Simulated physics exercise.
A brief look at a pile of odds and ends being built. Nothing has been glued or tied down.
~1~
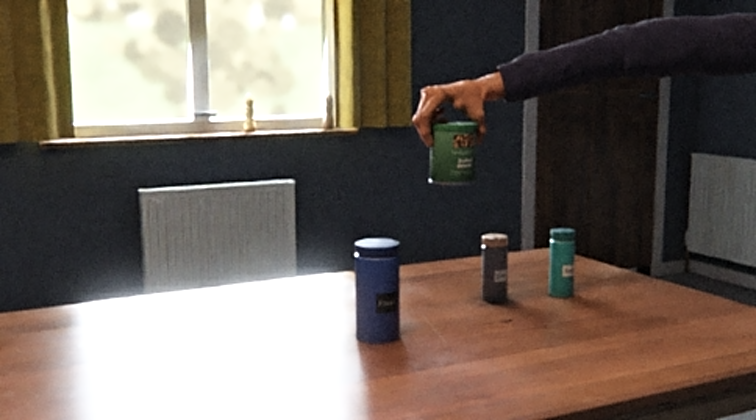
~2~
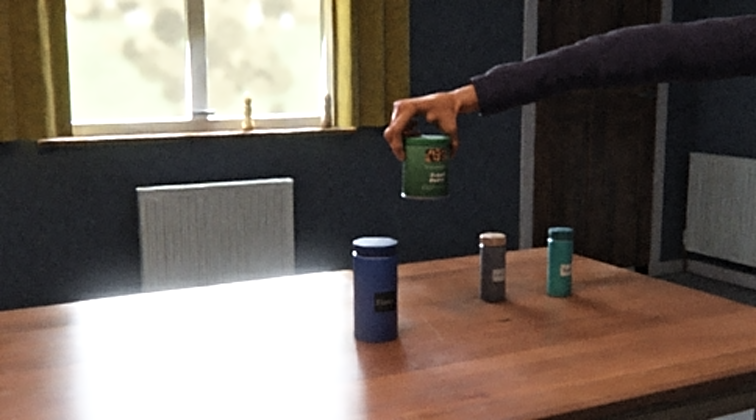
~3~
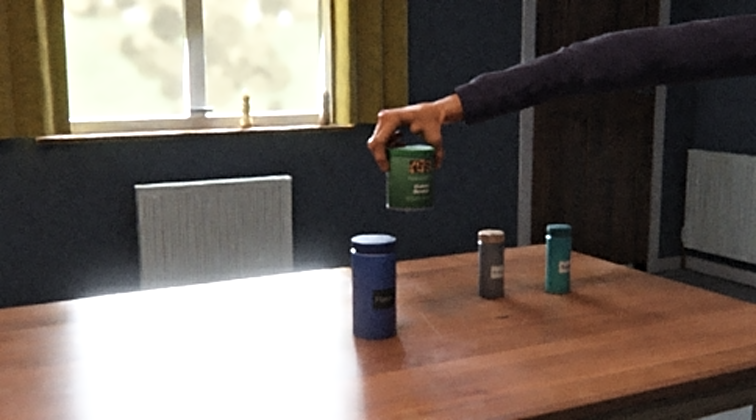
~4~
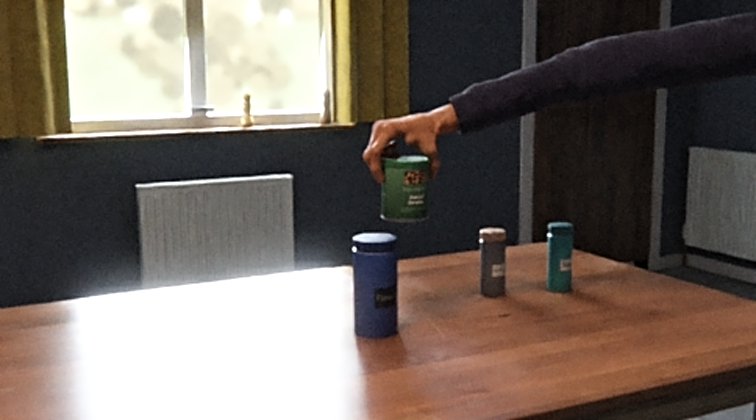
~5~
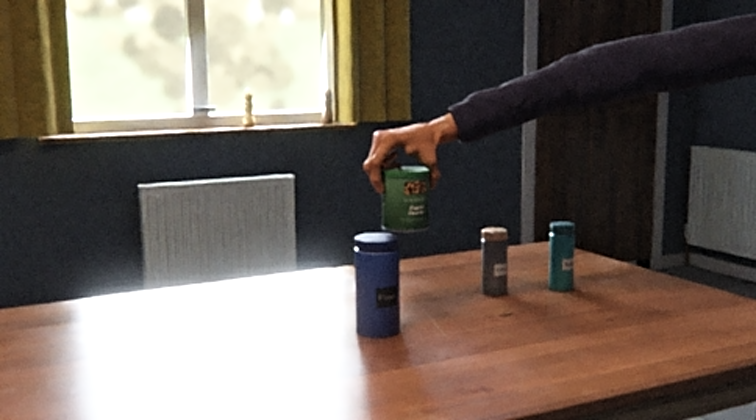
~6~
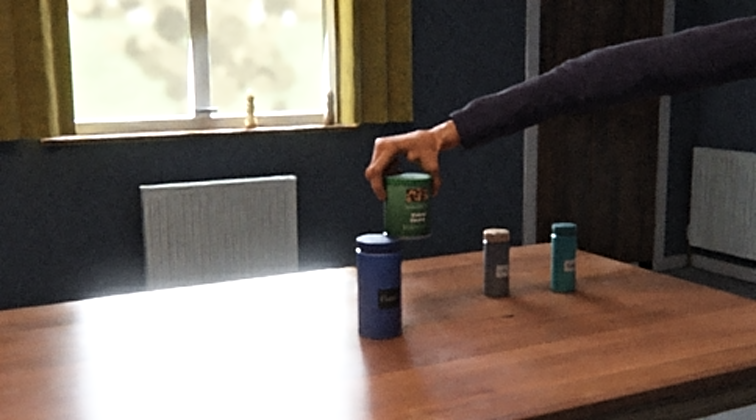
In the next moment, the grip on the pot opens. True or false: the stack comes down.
True.
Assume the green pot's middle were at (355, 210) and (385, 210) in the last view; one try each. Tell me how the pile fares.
Case A: It comes down; case B: It does not fall.
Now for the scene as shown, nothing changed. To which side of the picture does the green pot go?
Pretty clearly in the rightward direction.
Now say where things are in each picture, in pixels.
In the first frame, coming down; green pot (453, 153); turquoise shaker (562, 263).
In the second frame, coming down; green pot (426, 167); blue jar (376, 289).
In the third frame, coming down; green pot (411, 178); grey shaker (491, 264).
In the fourth frame, coming down; green pot (405, 189); turquoise shaker (560, 257).
In the fifth frame, coming down; green pot (406, 199); blue jar (377, 285).
In the sixth frame, set down, still held; green pot (408, 206); grey shaker (496, 263).
Then, 0.40 s past the last view, green pot now fallen.
Then, 0.50 s past the last view, things are still on the move.
Finally, fallen, green pot; the other 3 still in place. Final places as the last picture's camera would see them, green pot near (469, 298). The pile comes apart.
